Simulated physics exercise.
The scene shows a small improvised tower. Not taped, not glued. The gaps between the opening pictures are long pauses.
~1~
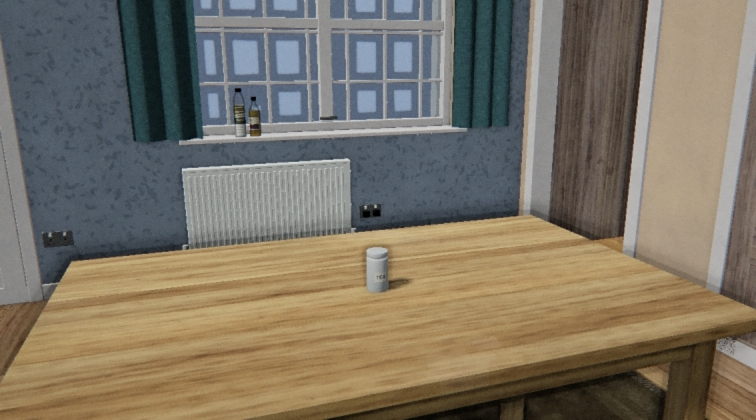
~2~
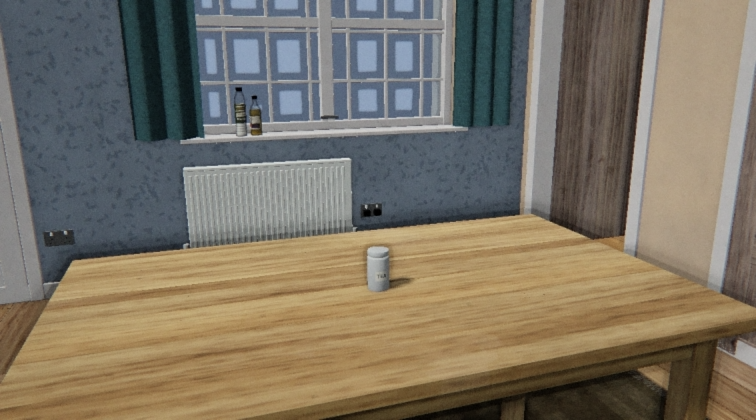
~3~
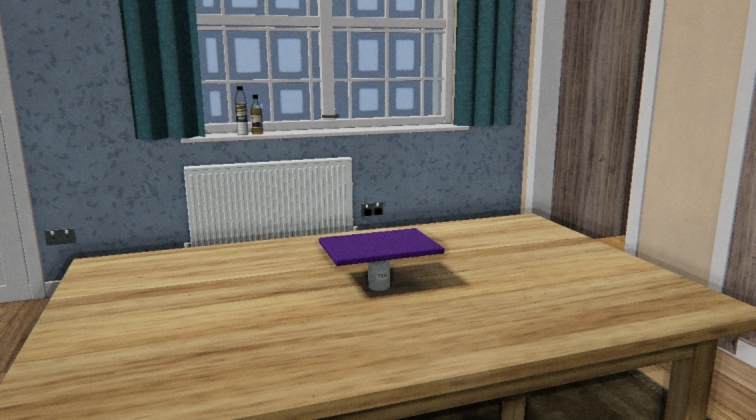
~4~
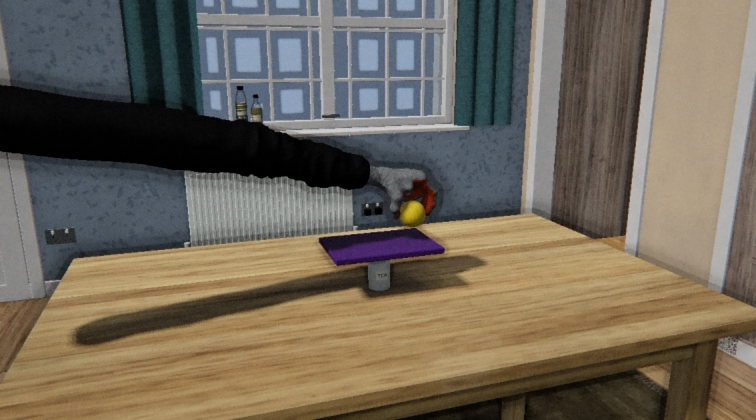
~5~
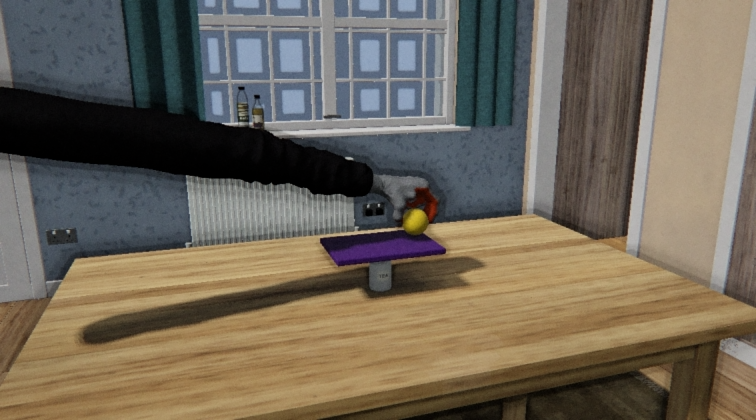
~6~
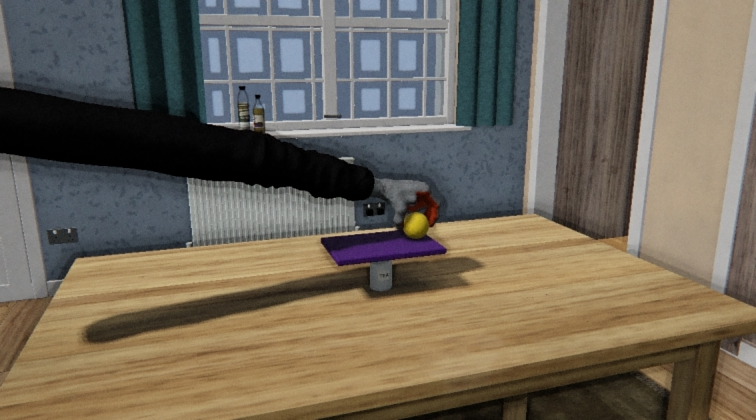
In this clip, a white shaker stands on a wooden table, a purple slab appears balanced on top of it, and a black arm reaches in from the left, lowering a yellow lemon onto the slab's right side.
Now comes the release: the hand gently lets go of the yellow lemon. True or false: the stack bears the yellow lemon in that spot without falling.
False.
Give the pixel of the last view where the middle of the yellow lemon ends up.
Roughly pixel (435, 268) in the last picture.
Then, 0.40 s past the last view, yellow lemon now fallen; purple lid rocked 75° from its first pose.
Then, 0.70 s past the last view, purple lid rocked 66° from its first pose.
Finally, fallen, yellow lemon; down or leaning hard in the stack, purple lid; white shaker still in place. Final places as the last picture's camera would see them, yellow lemon near (435, 268). The stack gives way.
